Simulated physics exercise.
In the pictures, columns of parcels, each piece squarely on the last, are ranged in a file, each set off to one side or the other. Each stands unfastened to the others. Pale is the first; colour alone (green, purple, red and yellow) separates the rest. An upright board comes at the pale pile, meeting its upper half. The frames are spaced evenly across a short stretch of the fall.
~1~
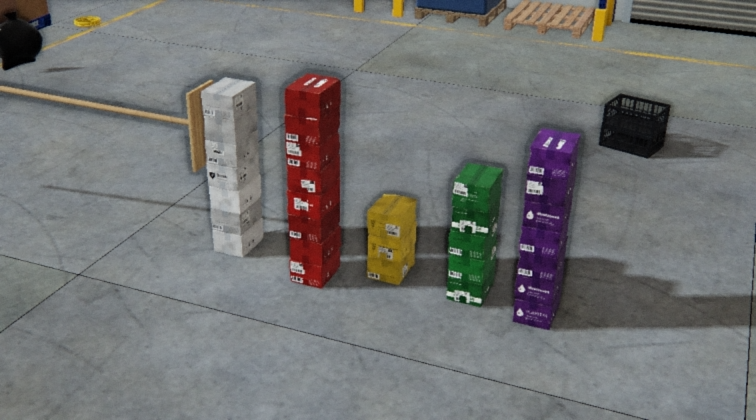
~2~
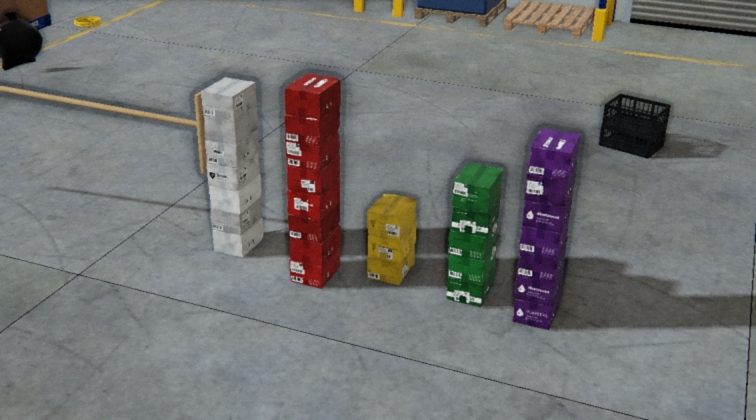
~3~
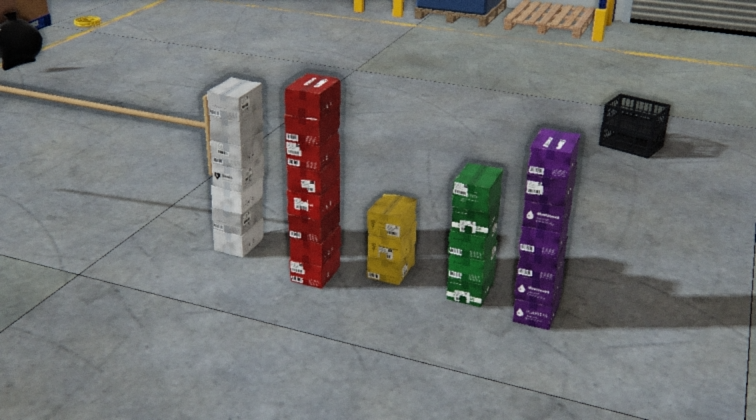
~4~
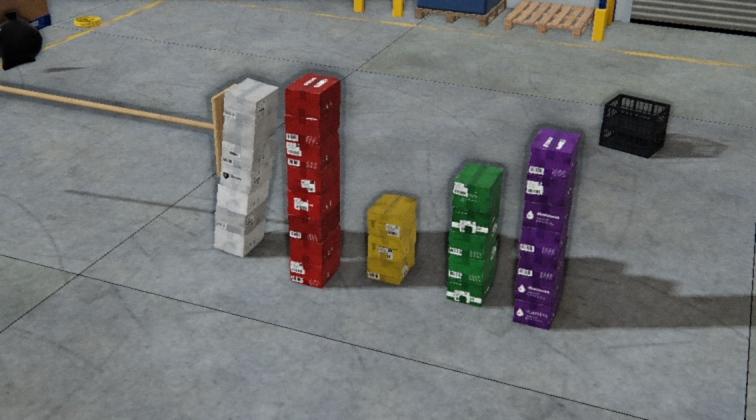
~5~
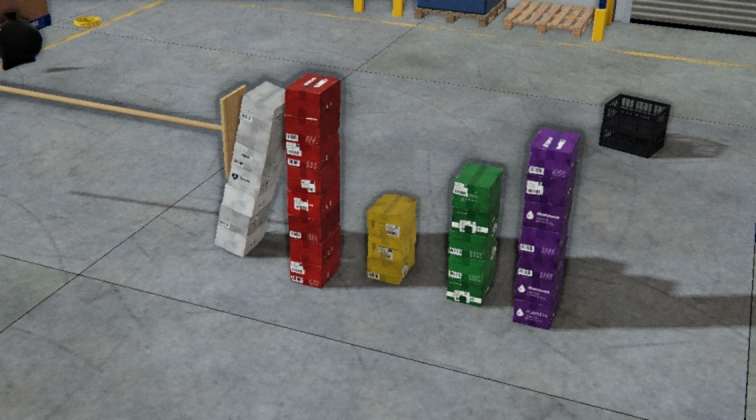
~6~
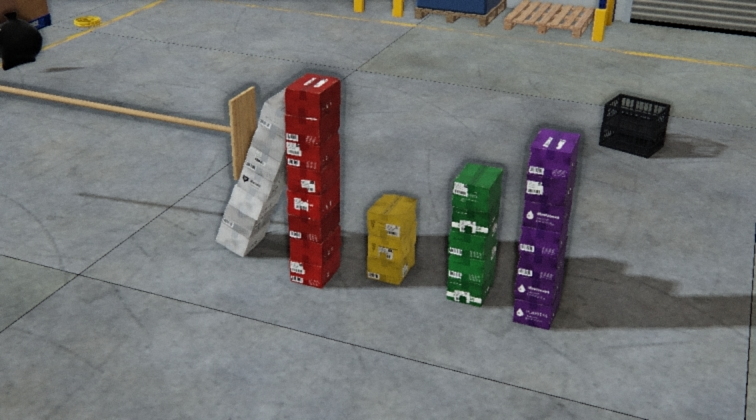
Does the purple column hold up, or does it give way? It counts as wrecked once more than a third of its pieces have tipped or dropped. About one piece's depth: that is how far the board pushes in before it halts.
It holds up.
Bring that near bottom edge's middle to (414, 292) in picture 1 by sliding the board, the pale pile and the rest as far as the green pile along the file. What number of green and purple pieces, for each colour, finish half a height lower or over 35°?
Tally - green: 5; purple: 7.
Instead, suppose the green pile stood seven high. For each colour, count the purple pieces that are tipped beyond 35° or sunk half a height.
Purple count: 0.
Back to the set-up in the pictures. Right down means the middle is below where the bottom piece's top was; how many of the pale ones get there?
4 in all.
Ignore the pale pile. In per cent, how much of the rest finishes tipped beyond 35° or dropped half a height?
50 %, roughly.
Soon after the last picture, 5 of the pale pile down; none of the 7 purple parcels down (0 of 23 in all colours); top purple parcel unmoved; top red parcel leaning a little.
A little later, 7 of the pale pile down; none of the 7 purple parcels down (3 of 23 in all colours); top purple parcel unmoved; top red parcel leaning well over, about its own height lower.
Later still, 7 of the pale pile down; none of the 7 purple parcels down (8 of 23 in all colours); top purple parcel unmoved; top red parcel on its side.
After that, 7 of the pale pile down; none of the 7 purple parcels down (10 of 23 in all colours); top purple parcel shifted a little; top red parcel on its side.
At rest, 7 of the pale pile down; none of the 7 purple parcels down (11 of 23 in all colours); top purple parcel shifted a little; top yellow parcel leaning a little, half its height lower. As the last picture would show them, middles, top purple parcel near (558, 154), top yellow parcel near (463, 239).
